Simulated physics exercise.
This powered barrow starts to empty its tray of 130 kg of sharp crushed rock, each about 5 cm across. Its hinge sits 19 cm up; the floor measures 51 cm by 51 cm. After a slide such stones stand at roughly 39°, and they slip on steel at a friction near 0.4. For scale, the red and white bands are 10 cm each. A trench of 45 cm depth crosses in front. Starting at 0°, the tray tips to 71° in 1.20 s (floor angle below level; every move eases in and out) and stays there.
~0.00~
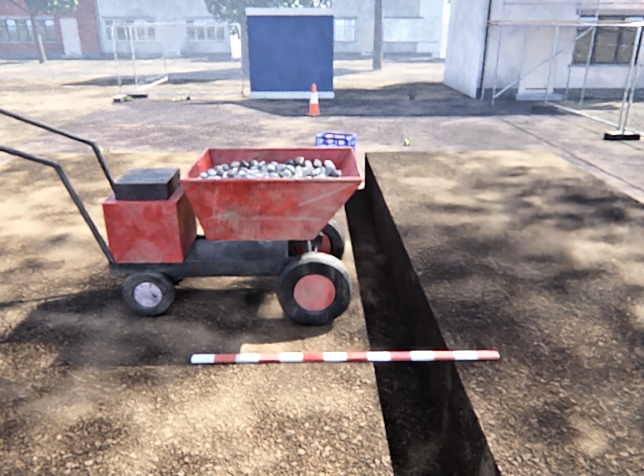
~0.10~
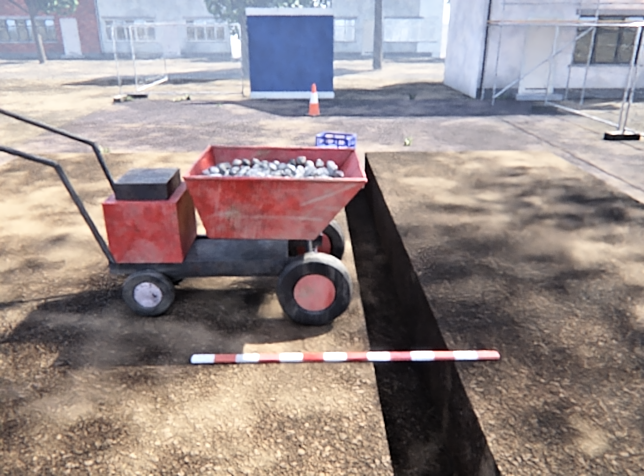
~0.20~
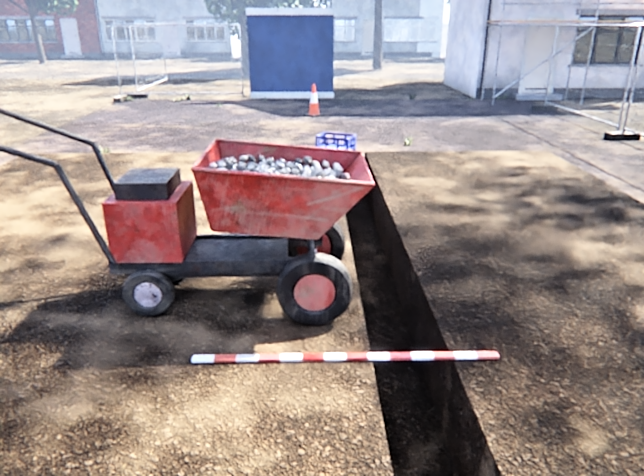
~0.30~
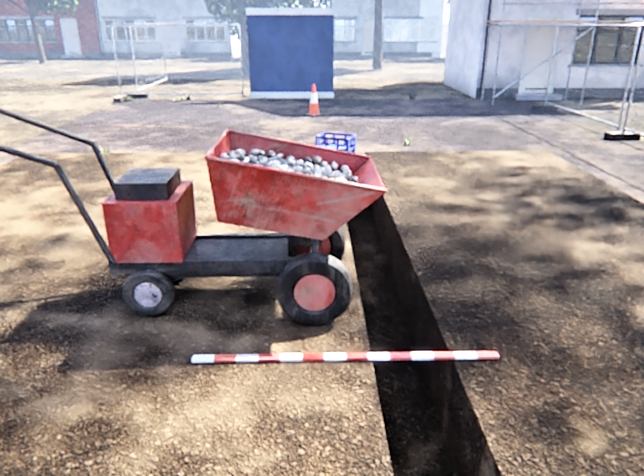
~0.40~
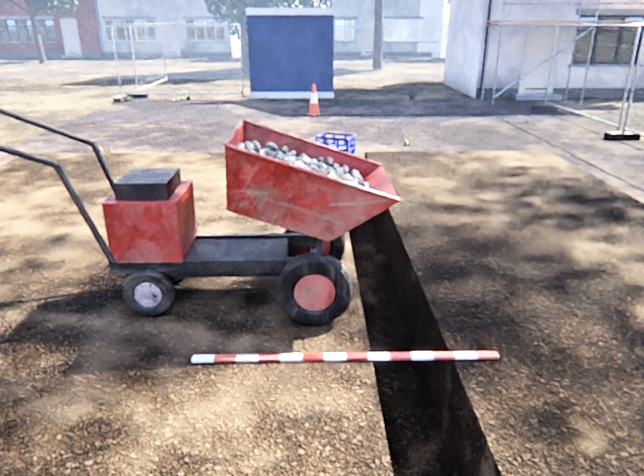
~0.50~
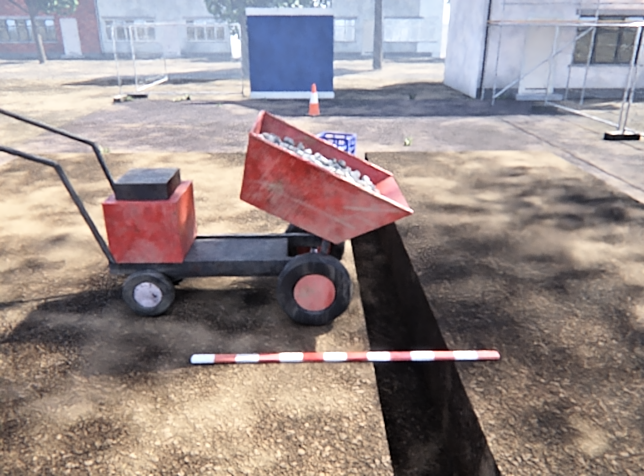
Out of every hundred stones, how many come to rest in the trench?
Roughly 11 per cent ends in the trench.
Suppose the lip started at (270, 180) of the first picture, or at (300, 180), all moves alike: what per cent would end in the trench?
First some 80, then 80 per cent.
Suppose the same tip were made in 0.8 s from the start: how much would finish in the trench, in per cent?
Then about 5 per cent.
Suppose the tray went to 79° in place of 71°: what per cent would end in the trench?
It would be near 0 per cent.
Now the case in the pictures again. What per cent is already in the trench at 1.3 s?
About 0 per cent by then.
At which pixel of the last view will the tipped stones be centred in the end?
Their middle is at about (456, 291).
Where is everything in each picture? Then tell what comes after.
Lip at (363, 180), floor tilted 0°, highest stones at (272, 169), in the first frame.
The tray is at 1°, its lip at (366, 181); the top of the load is at (262, 168); the stones move at 0.2 m/s on average, in the second frame.
Lip at (374, 185), floor tilted 5°, highest stones at (252, 164); the stones move at 0.4 m/s on average, in the third frame.
The tray is at 11°, its lip at (386, 191); the top of the load is at (243, 157); the stones move at 0.6 m/s on average, in the fourth frame.
Lip at (399, 201), floor tilted 18°, highest stones at (256, 149); the stones move at 0.7 m/s on average, in the fifth frame.
Lip at (412, 213), floor tilted 27°, highest stones at (269, 140); the stones move at 0.8 m/s on average, in the sixth frame.
After 0.9 s the floor is at 60°; 100 % in the tray; the foremost stones are at (425, 248).
After 1.3 s the floor is at 71°; 79 % in the tray, 21 % past the trench; the foremost stones are at (500, 299).
After 1.6 s the floor is at 71°; 52 % in the tray, 1 % in the trench, 47 % past the trench; the foremost stones are at (553, 290).
After 3.6 s the floor is at 71°; 35 % in the tray, 11 % in the trench, 54 % past the trench; the foremost stones are at (563, 284).
